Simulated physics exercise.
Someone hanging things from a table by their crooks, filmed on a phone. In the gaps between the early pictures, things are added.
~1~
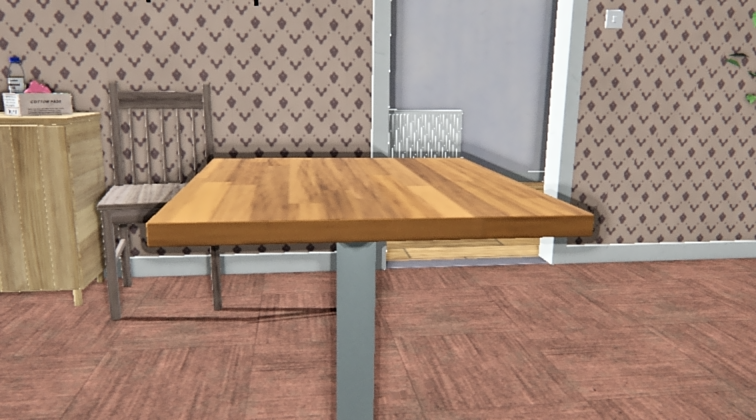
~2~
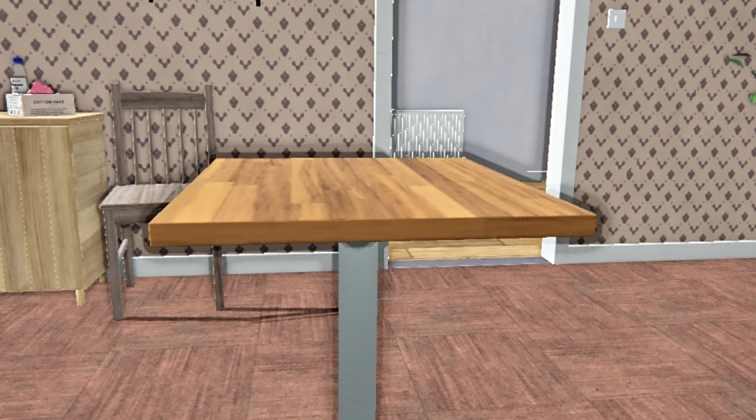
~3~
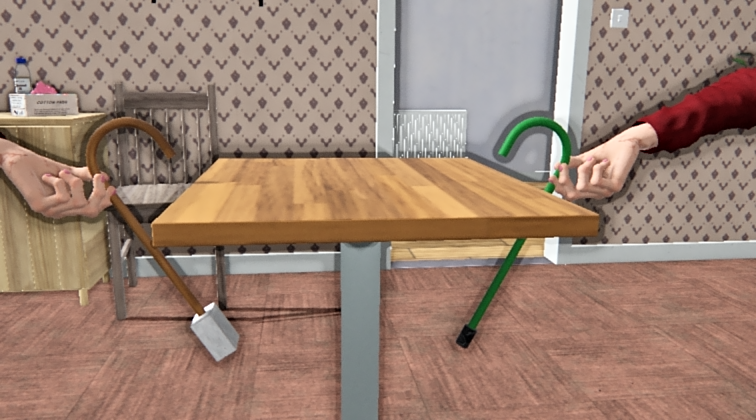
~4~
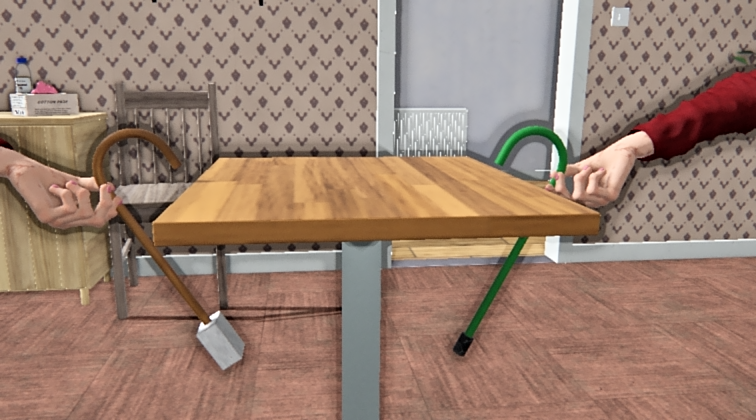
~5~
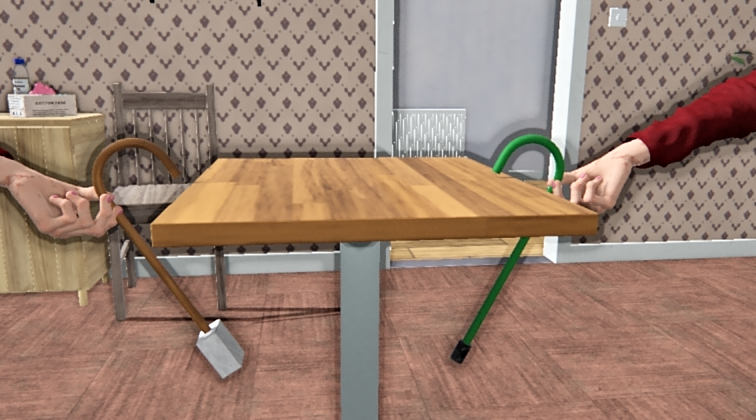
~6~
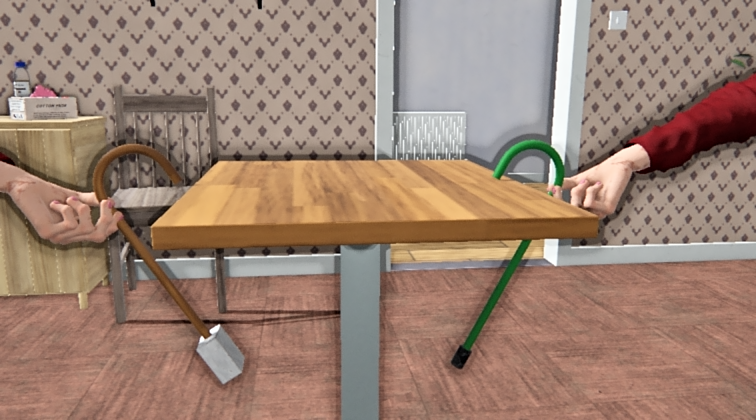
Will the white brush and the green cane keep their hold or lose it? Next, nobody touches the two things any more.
White brush: Fallen; green cane: Still hooked.
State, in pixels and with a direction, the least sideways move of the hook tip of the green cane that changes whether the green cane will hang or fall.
Rightward, near 16 pixels.
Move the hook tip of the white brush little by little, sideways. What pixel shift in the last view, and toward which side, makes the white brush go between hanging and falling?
Some 16 pixels, rightward.
Then, 0.38 s on from there, white brush at the bottom; green cane at rest near (490, 252).
Then, 0.58 s on from there, white brush on its way down; green cane at rest near (491, 253).
In the end, the white brush slips off; the green cane hangs from the table, near (490, 252).
